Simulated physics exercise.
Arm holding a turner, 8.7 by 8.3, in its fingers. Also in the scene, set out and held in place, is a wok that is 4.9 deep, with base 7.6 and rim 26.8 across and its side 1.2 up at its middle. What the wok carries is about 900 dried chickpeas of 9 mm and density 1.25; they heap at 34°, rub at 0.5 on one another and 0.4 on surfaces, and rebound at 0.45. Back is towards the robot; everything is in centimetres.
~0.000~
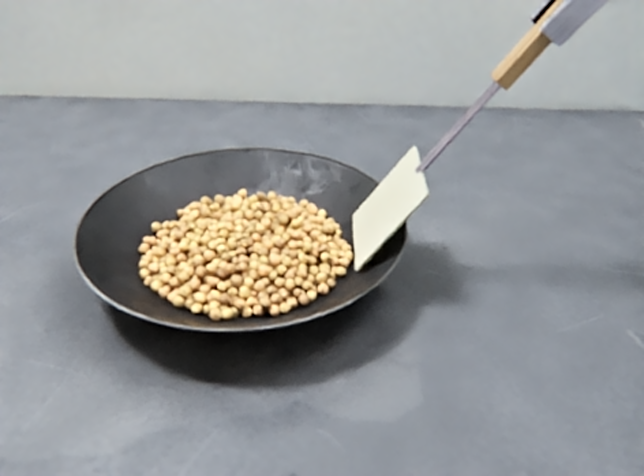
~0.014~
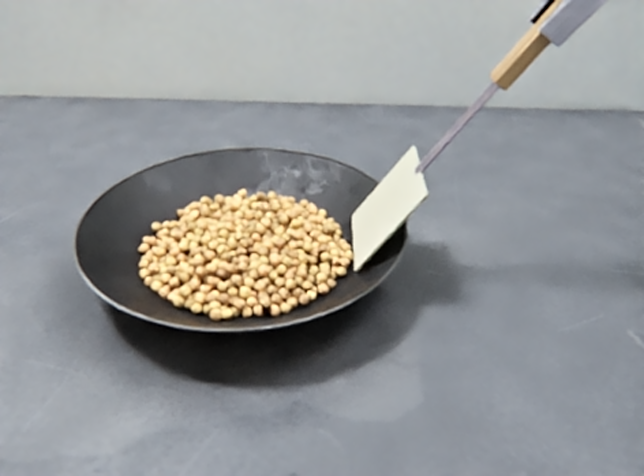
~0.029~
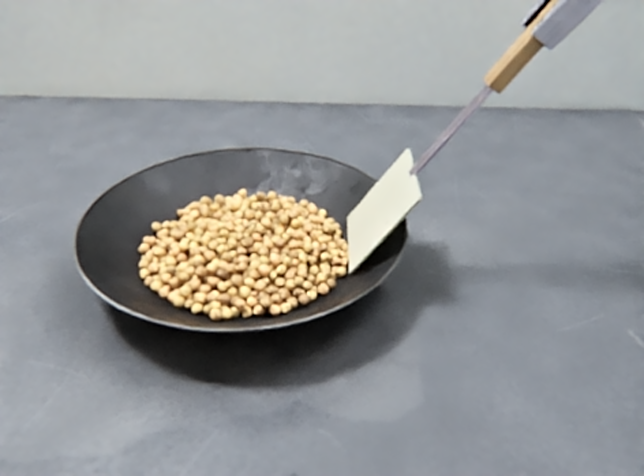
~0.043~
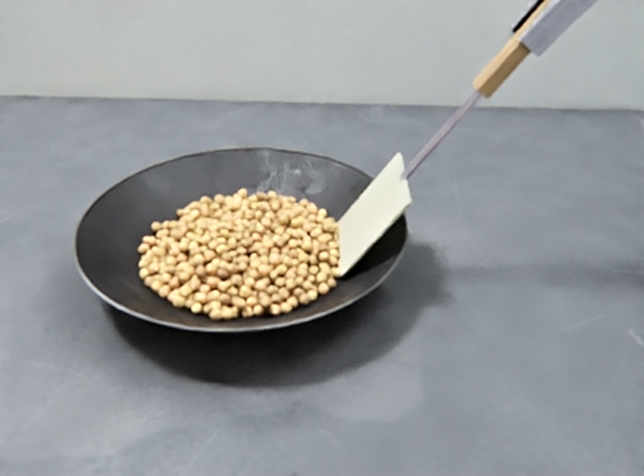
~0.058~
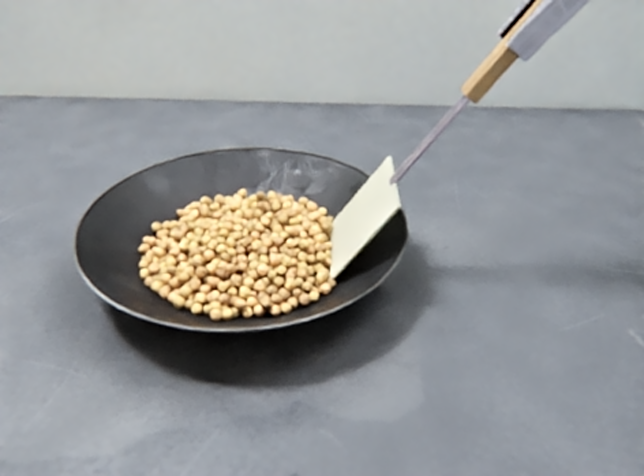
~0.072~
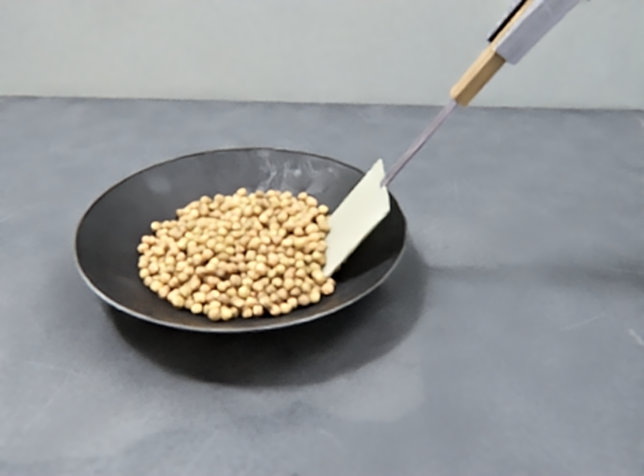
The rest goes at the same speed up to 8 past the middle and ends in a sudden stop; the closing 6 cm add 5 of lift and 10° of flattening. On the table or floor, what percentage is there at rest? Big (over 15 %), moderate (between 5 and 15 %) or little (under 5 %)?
The share is moderate.
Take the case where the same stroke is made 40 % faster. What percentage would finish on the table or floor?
Roughly 20 in a hundred.
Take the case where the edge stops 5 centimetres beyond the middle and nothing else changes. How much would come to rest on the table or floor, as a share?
Roughly 0 %.
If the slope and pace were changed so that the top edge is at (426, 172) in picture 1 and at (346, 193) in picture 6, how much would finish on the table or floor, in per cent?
Some 35 percent ends up on the table or floor.
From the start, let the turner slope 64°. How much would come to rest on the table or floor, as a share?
I'd expect near 10 percent then.
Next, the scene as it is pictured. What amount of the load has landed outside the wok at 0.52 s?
Around 8 %.
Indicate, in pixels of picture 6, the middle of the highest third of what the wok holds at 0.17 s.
It is centred near (211, 233).
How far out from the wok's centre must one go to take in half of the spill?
About 24 cm out from the centre.
After 0.17 s, sloping 56°, highest piece 5 above the table; 900 in the wok.
After 0.27 s, sloping 52°, highest piece 6 above the table; 900 in the wok.
After 0.52 s, sloping 46°, highest piece 6 above the table; 820 in the wok, 78 on the table or floor, 2 on the blade or in flight.
After 1.57 s, sloping 46°, highest piece 6 above the table; 820 in the wok, 80 on the table or floor.
In the end, 820 in the wok, 80 on the table or floor. That is 9 % on the table or floor.
